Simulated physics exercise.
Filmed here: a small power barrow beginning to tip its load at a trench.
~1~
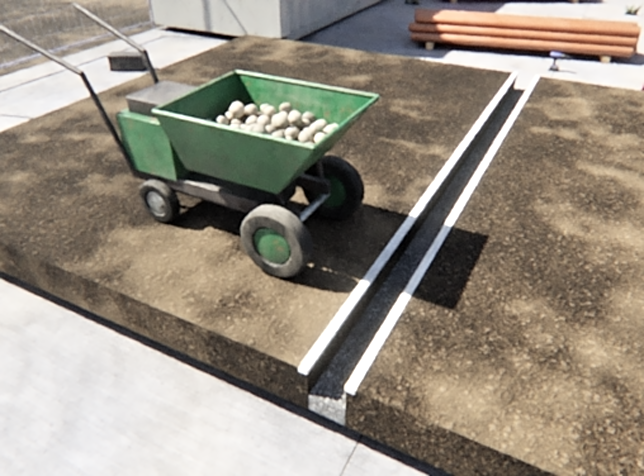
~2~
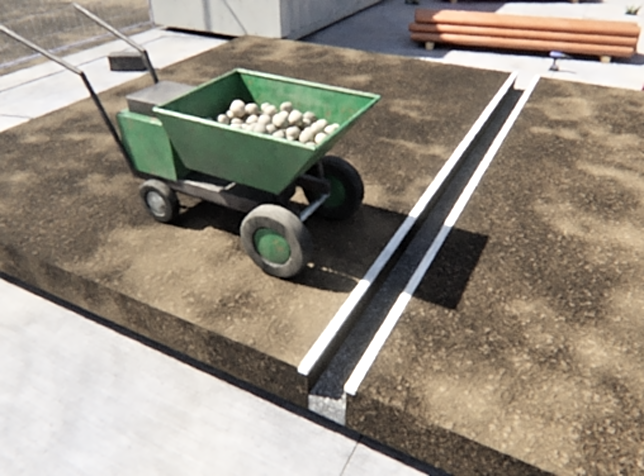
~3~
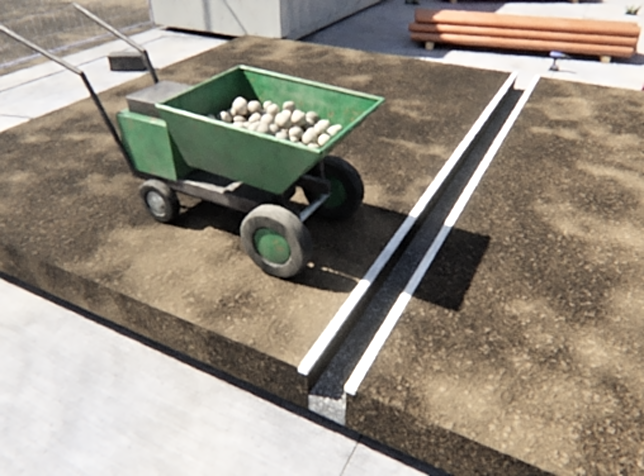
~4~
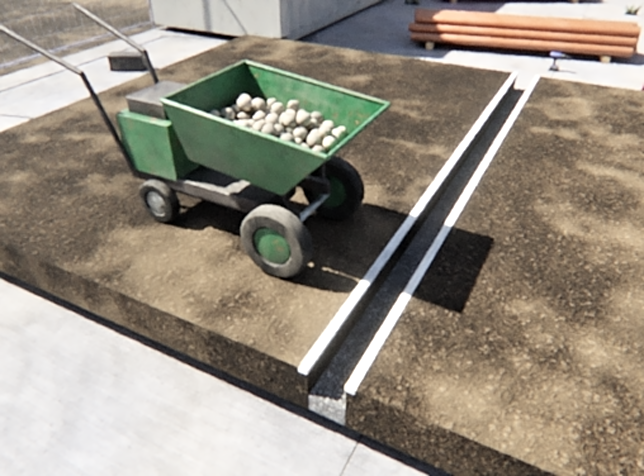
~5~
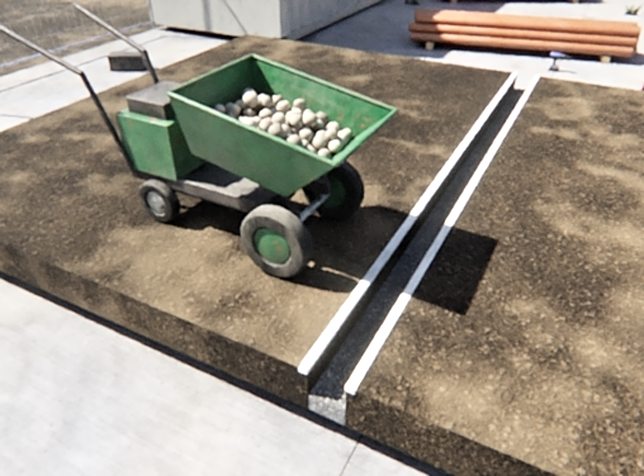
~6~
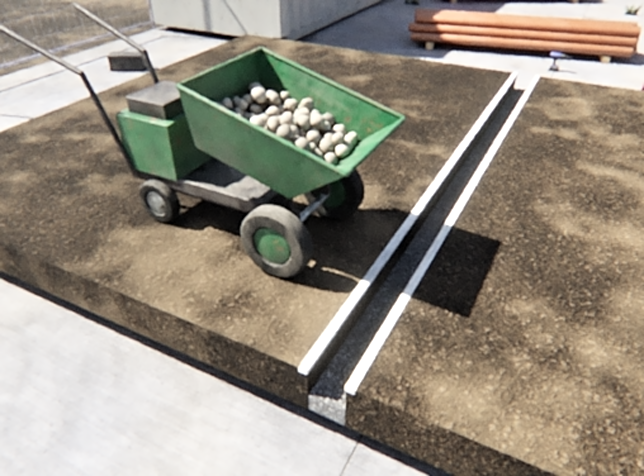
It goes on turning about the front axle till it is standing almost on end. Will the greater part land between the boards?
Trench misses most.
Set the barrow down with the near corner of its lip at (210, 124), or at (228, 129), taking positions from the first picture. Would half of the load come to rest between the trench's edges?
From the first position short of one half lands between the edges, from the second short of one half.
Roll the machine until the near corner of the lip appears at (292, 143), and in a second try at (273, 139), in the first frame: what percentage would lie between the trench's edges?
Close to 40 in a hundred, and close to 60 in a hundred.
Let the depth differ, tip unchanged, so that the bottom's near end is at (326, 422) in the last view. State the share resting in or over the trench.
It works out to some 0 percent.
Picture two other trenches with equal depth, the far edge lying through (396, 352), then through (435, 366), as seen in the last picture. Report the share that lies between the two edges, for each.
Near 40 % and 90 %.
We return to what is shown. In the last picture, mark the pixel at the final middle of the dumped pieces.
Roughly pixel (455, 280).
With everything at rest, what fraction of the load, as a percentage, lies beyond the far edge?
Around 70 %.
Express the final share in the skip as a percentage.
Estimate: Some 30 %.
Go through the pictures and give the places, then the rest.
Lip of the skip at (314, 148), level; top of the load at (264, 124), river pebbles; first edge of the trench at (332, 328); far edge at (377, 344), the trench under half as wide as the skip, and about as deep as wide, in the first frame.
Lip of the skip at (316, 149), level; top of the load at (265, 123), in the second frame.
Lip of the skip at (320, 153), tipped barely; top of the load at (257, 127), in the third frame.
Lip of the skip at (327, 158), tipped a little; top of the load at (262, 126), in the fourth frame.
Lip of the skip at (336, 165), tipped a little; top of the load at (248, 114), in the fifth frame.
Lip of the skip at (346, 175), tipped clearly; top of the load at (250, 118); first edge of the trench at (332, 328); far edge at (377, 344), in the sixth frame.
Soon, skip tipped steeply; all in the skip.
A while on, skip tipped steeply; nearly all in the skip; a small part beyond it.
Towards the end, skip tipped right over; about a third in the skip; a stray few in or heaped over the trench; about two thirds beyond it.
Finally, skip tipped right over; about a quarter in the skip; a stray few in or heaped over the trench; about two thirds beyond it.
